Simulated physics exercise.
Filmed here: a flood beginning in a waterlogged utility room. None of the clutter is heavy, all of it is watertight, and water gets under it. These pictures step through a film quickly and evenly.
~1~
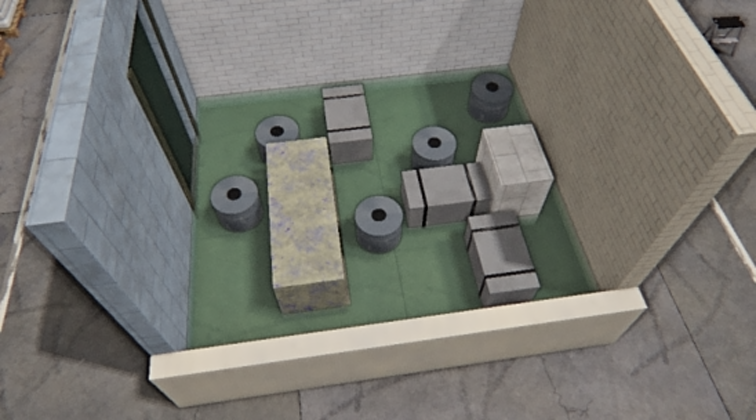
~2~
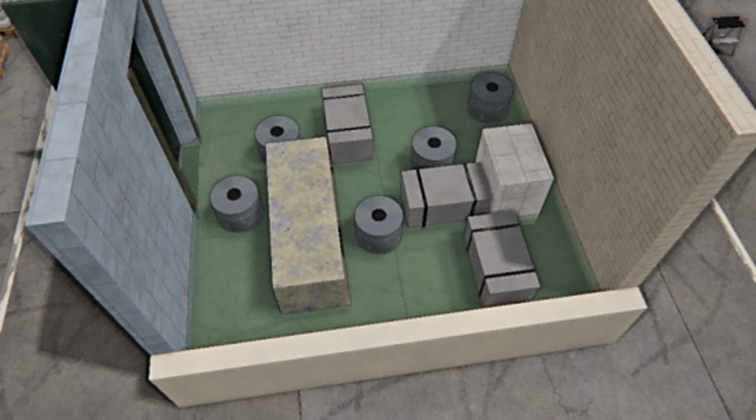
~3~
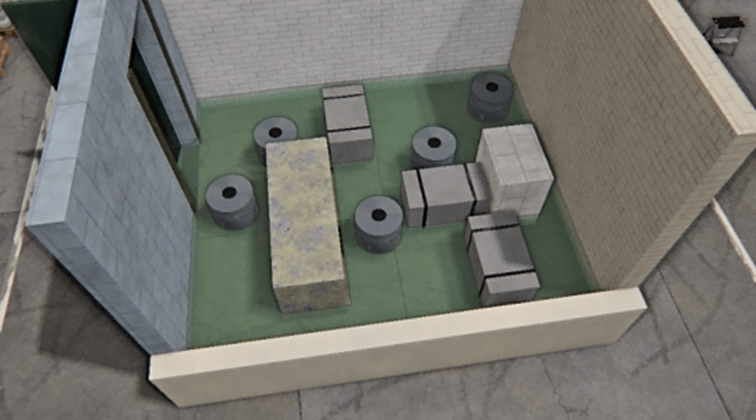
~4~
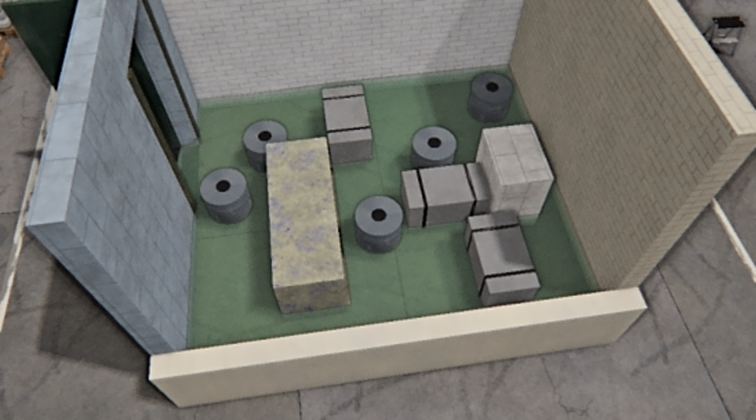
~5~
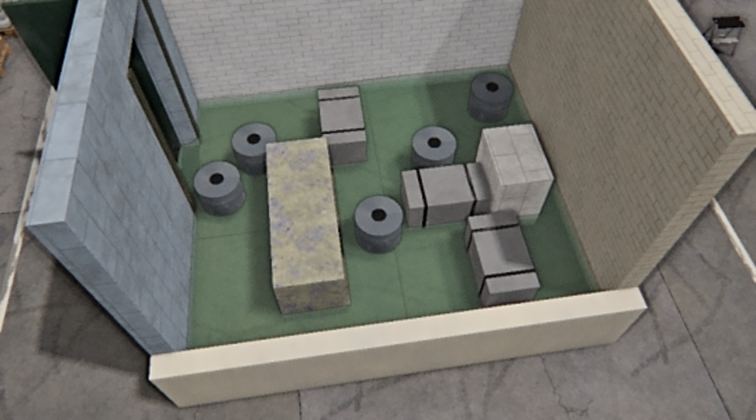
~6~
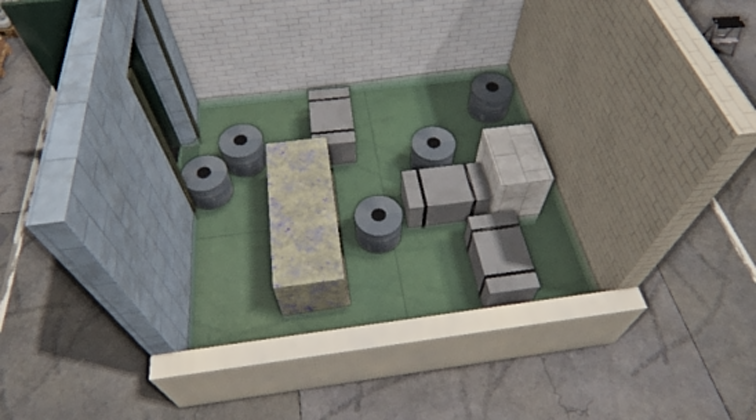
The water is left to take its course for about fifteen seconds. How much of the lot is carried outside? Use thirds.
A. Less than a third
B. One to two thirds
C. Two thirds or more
(B) One to two thirds.
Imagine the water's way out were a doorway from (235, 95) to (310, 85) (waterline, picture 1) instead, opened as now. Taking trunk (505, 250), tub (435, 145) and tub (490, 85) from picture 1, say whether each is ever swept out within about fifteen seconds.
The first never exits, the second exits, the third never exits.
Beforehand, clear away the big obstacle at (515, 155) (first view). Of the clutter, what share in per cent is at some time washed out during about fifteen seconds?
About 50 per cent.
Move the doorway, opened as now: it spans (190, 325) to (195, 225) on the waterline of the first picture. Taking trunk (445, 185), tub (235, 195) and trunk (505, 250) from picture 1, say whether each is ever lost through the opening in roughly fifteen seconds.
One by one, that's not lost, lost, not lost.
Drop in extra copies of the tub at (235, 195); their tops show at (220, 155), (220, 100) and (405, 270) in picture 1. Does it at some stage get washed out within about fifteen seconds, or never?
Going through them one by one: Escaped / escaped / remained.
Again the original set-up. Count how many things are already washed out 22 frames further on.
3.
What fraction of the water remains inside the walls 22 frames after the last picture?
My figure is 60 per cent.
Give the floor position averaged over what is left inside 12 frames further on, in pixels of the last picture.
Their average sits at about pixel (412, 188).
A moment on, 1 of 8 are out; 7 afloat.
Next, 3 of 8 are out; 5 afloat.
Later, 3 of 8 are out; 5 afloat.
In the end, 3 of 8 are out; 5 afloat.
